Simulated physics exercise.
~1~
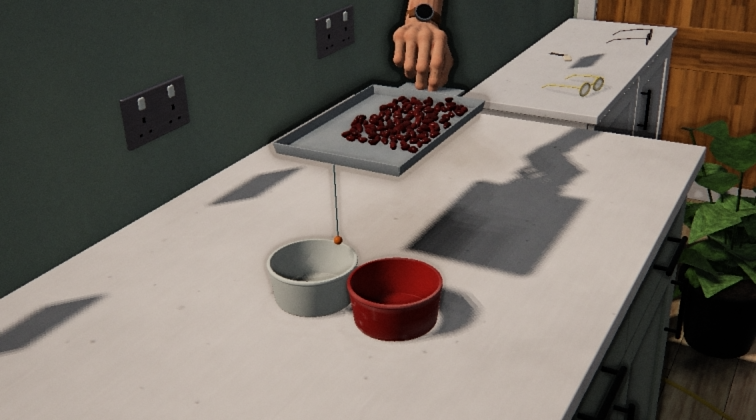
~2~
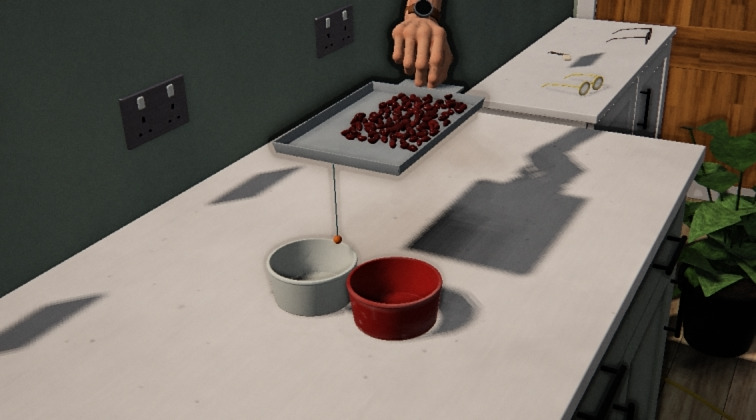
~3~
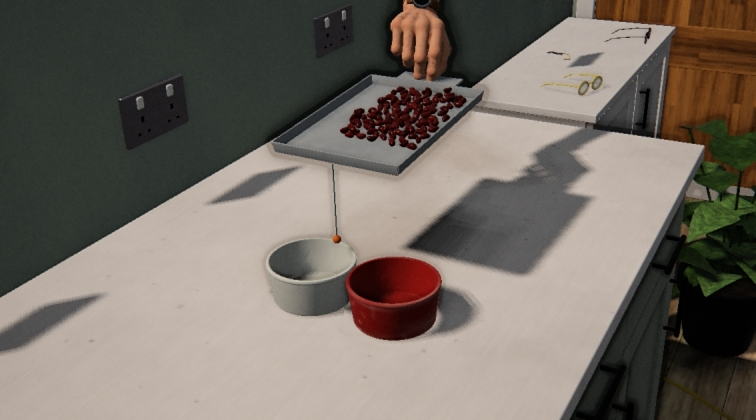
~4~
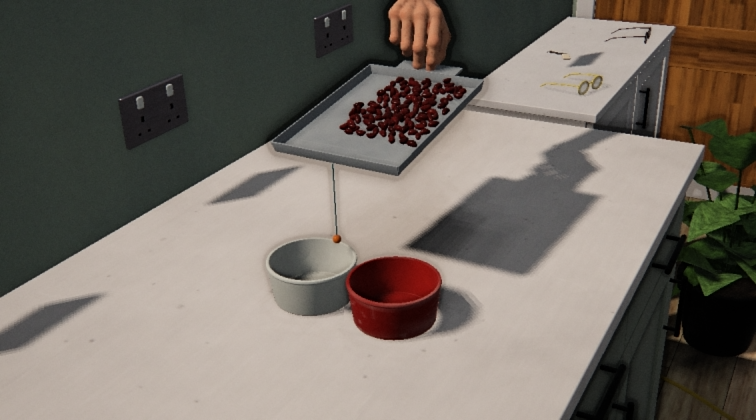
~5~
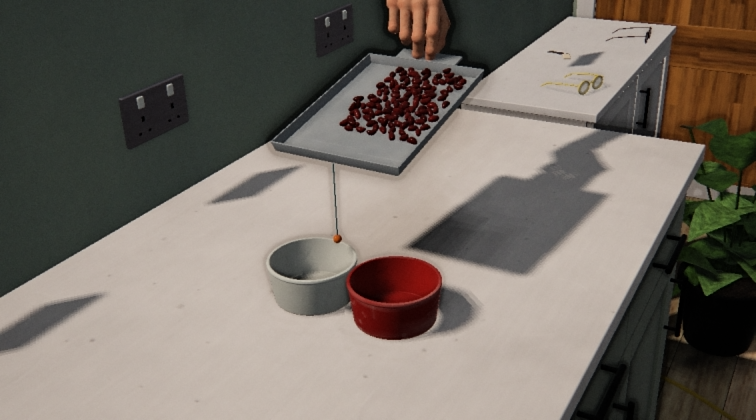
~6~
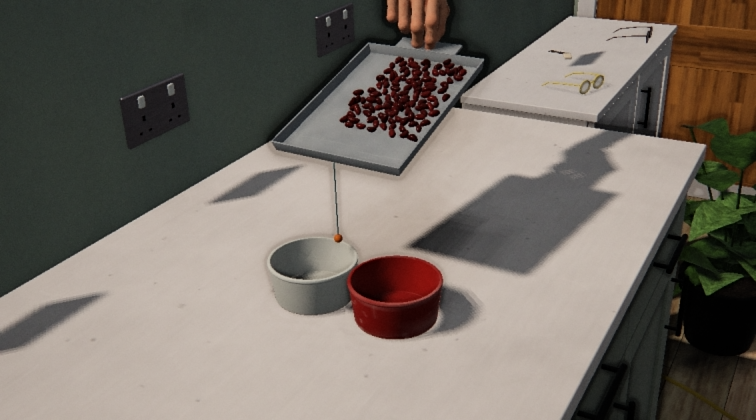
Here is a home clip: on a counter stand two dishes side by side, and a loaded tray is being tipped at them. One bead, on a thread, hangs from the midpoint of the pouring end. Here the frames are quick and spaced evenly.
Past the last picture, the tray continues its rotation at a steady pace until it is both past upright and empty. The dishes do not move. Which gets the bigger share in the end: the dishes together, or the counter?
Between them the dishes get the bulk of it.
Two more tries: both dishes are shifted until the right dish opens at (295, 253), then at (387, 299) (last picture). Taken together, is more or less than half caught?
Well, not up to half at the first spot and in excess of half at the second.
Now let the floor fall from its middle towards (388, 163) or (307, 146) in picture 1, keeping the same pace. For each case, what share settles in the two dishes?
Near 80 % and 40 %.
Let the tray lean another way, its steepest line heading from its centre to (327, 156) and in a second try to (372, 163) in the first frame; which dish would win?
On the first try it's the left-side dish, on the second the right-side dish.
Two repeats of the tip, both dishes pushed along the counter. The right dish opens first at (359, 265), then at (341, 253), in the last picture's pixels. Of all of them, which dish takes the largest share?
It comes out as the one to the right in the first try and the one to the right in the second.
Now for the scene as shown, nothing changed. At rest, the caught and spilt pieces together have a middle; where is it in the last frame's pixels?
Somewhere around (337, 301) in the final view.
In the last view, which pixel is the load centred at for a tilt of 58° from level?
The middle of the pieces shows up near (358, 133).
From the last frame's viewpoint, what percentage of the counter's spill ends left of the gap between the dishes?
80 %, near enough.
Shortly afterwards, tray tipped steeply; all but a few on the tray; only a few in the air.
Next, tray tipped right over; all but a few on the tray; only a few in the right dish; only a few in the left dish; only a few in the air.
Some moments later, tray tipped past a quarter turn; near a third in the right dish; near a third in the left dish; near a quarter outside both.
In the end, tray tipped past a quarter turn; near a third in the right dish; near a third in the left dish; near a quarter outside both.
